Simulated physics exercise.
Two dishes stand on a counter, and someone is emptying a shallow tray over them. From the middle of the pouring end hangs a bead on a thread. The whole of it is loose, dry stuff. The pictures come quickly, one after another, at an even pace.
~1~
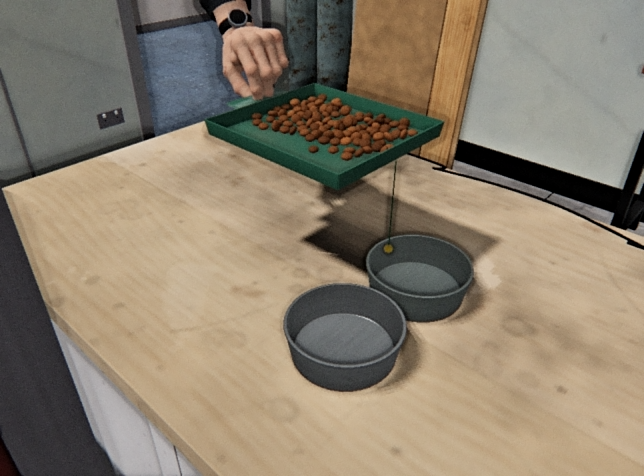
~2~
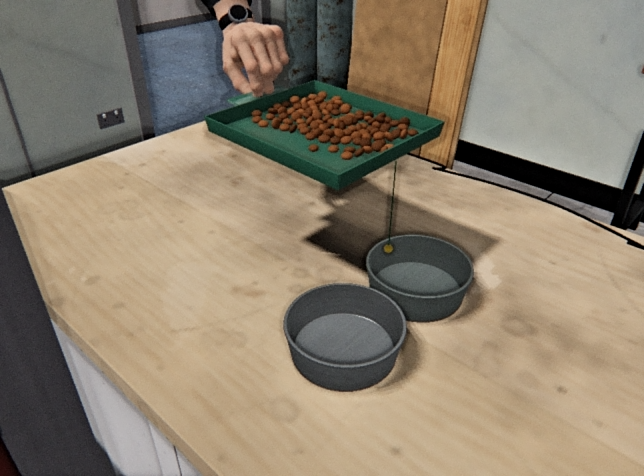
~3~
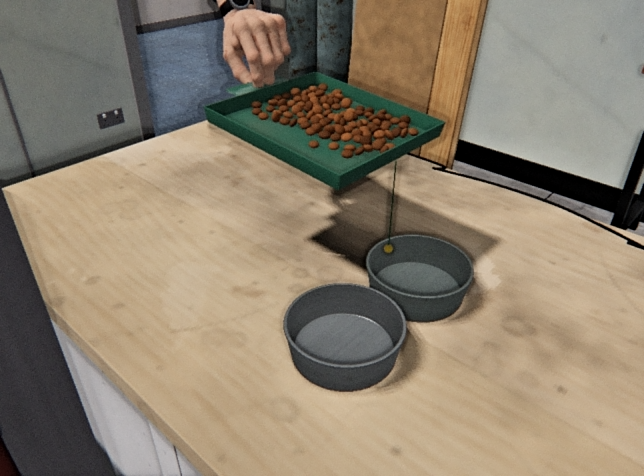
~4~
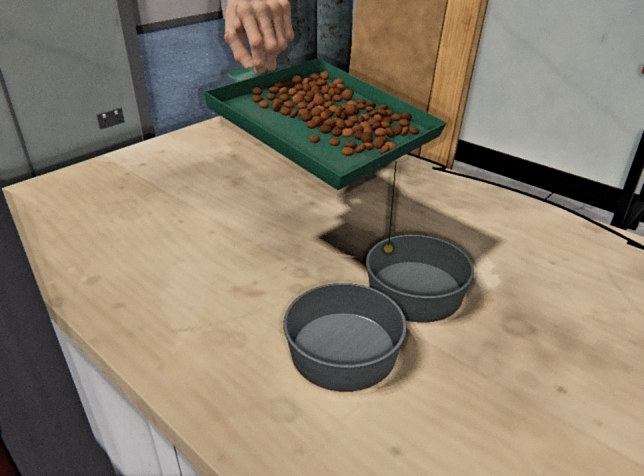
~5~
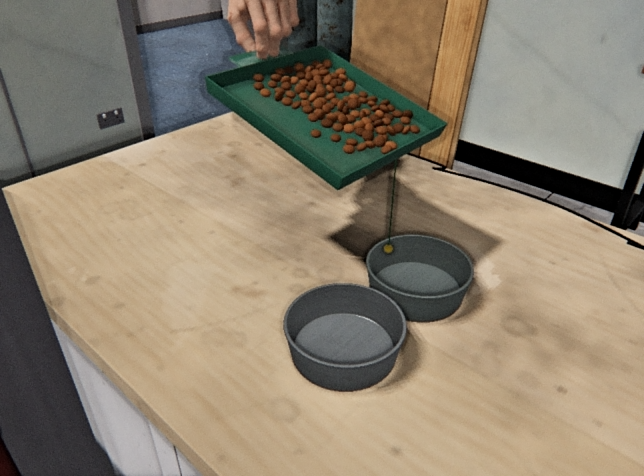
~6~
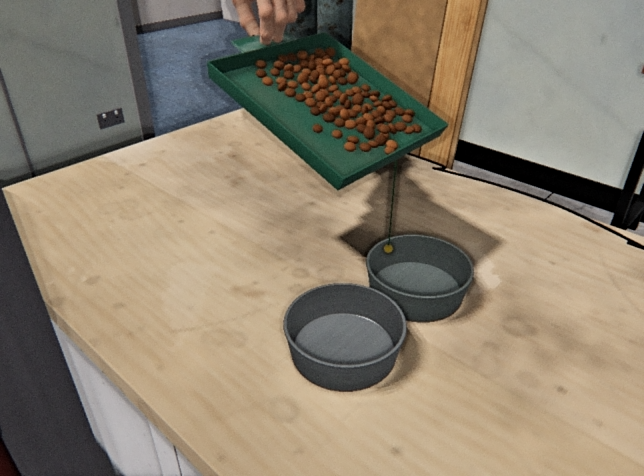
A green tray of brown kibble tilts gradually above two grey dishes as a hand lowers behind it.
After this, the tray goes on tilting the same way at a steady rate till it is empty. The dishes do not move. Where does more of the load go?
The right-side dish.
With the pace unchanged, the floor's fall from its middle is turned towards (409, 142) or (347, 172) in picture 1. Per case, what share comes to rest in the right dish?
Around 30 per cent first, around 0 per cent next.
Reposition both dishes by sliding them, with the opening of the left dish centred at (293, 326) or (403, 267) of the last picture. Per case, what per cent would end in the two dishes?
In order, about 30 and 60 in a hundred.
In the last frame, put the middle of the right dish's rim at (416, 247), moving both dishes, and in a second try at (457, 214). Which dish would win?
First try: The rightmost dish. Second try: The leftmost dish.
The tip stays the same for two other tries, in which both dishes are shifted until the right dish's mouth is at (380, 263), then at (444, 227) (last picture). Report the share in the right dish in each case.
Close to 30 in a hundred first, close to 10 in a hundred second.
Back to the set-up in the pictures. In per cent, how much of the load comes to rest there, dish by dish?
Share at the end - left dish ~ 10 %, right dish ~ 60 %.
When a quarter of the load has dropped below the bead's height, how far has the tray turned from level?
Roughly 90°.
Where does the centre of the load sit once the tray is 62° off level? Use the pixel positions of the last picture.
(400, 123).
Soon, tray tipped steeply; all on the tray.
A while on, tray tipped right over; about a third on the tray; a small part in the left dish; about a quarter in the right dish; a small part outside both; about a quarter in the air.
Towards the end, tray tipped past a quarter turn; a small part in the left dish; about two thirds in the right dish; about a quarter outside both.
Finally, tray tipped past a quarter turn; a small part in the left dish; about two thirds in the right dish; about a quarter outside both.
